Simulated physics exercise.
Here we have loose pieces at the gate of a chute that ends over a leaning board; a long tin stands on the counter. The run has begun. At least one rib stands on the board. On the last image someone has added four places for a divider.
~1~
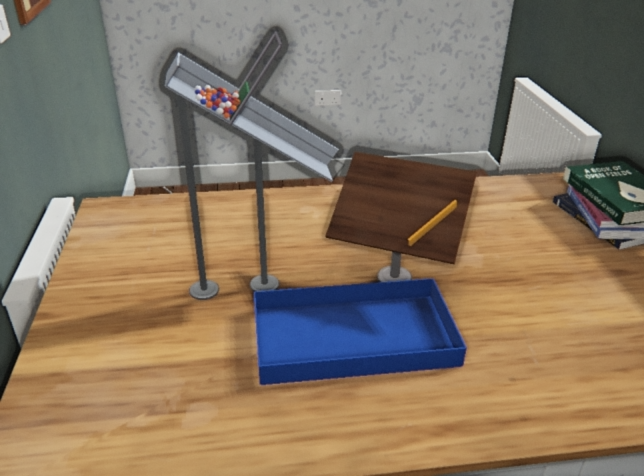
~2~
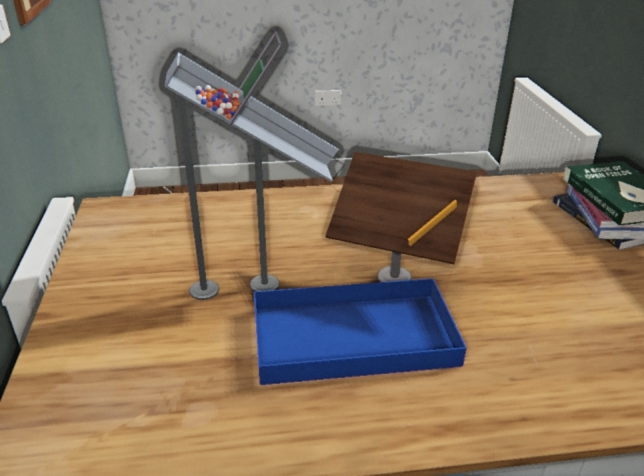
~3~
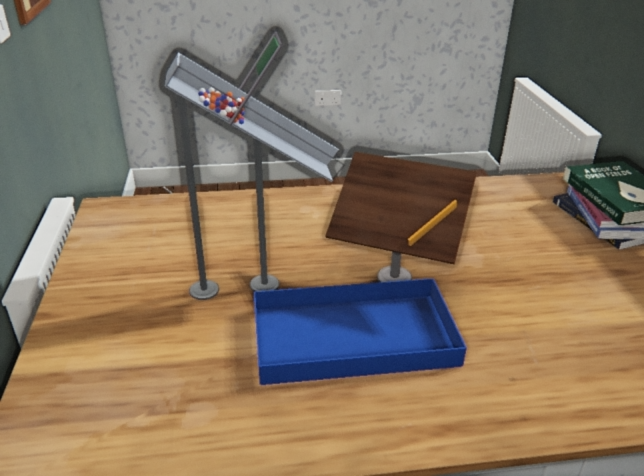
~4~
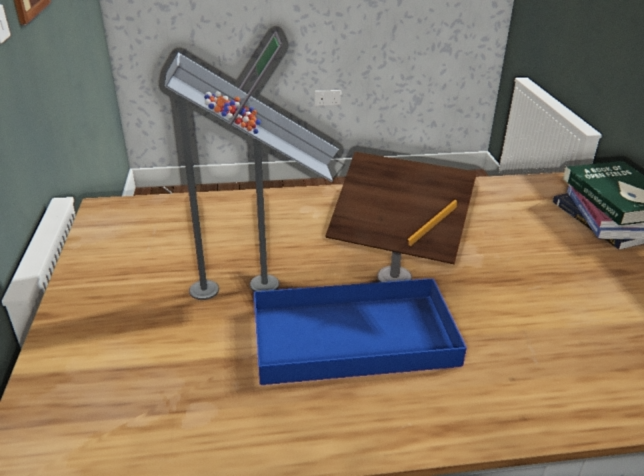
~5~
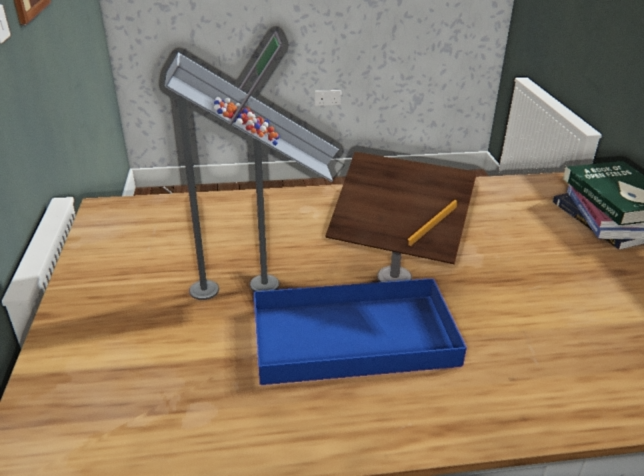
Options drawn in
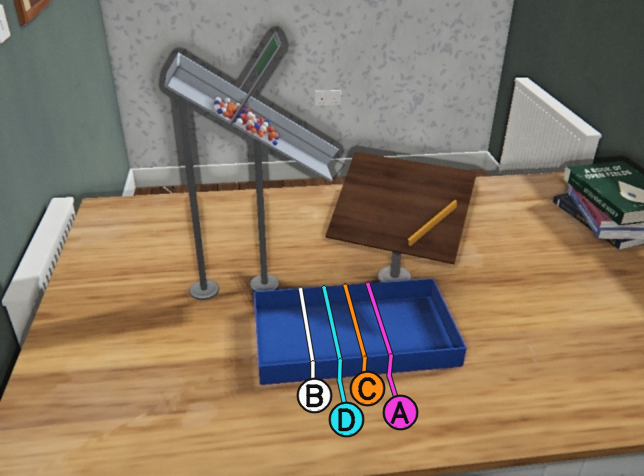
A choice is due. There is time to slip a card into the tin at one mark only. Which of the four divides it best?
I would pick line A.
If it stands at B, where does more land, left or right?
Right.
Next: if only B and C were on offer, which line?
C it is.
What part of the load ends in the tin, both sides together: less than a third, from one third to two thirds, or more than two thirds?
It is more than two thirds.
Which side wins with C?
More lands on the right.
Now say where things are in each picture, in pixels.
The first picture shows load behind the gate near (219, 101), round plastic beads; lip of the chute near (329, 173), sloping gently.
The second picture shows middle of the board near (401, 204), tilted fairly steeply; middle of its low edge near (388, 249); of its high edge near (414, 161).
The third picture shows front corners of the tin near (259, 366) and (466, 348), empty; front of the load near (241, 119).
The fourth picture shows middle of the load near (235, 110); its front near (258, 122), close to a quarter of the way to the lip; rib from (456, 200) to (409, 240).
The fifth picture shows middle of the load near (243, 119); its front near (277, 137), close to half of the way to the lip.
On the marked copy, line A crosses the front rim at (390, 354); line B crosses the front rim at (312, 361); line C crosses the front rim at (364, 357); line D crosses the front rim at (339, 359).
Choosing A, of what is caught, close to half on the left of the divider, close to half on the right.
Choosing B, of what is caught, none at all on the left of the divider, the whole lot on the right.
Choosing C, of what is caught, a small share on the left of the divider, the bulk on the right.
Choosing D, of what is caught, only a few on the left of the divider, all but a few on the right.
